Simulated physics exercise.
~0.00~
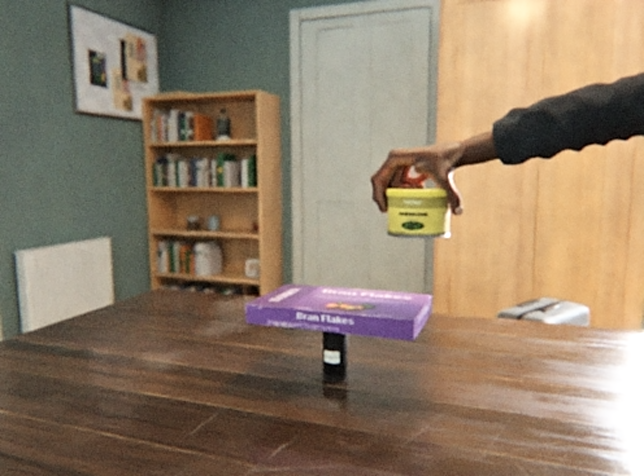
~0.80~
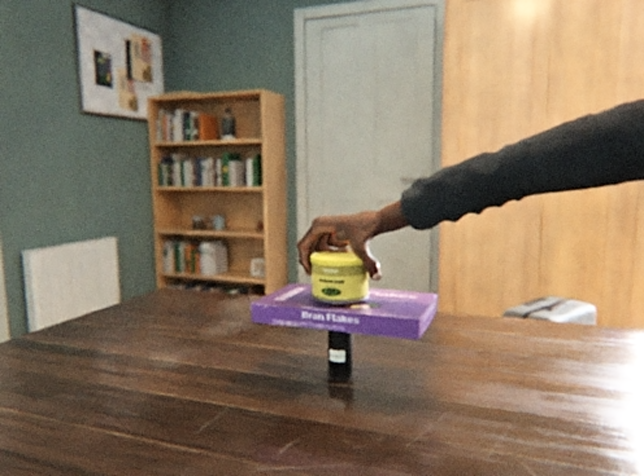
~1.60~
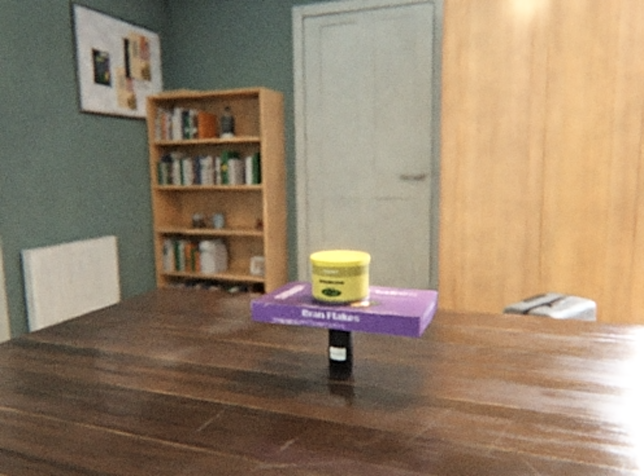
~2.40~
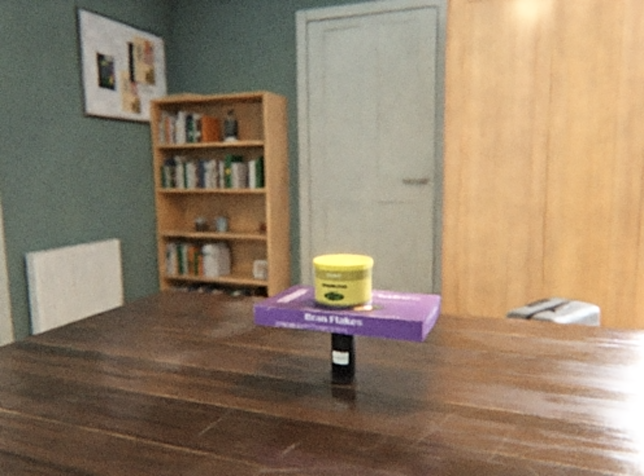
A hand sets a yellow tub on the purple packet and withdraws, and the stack stays balanced.
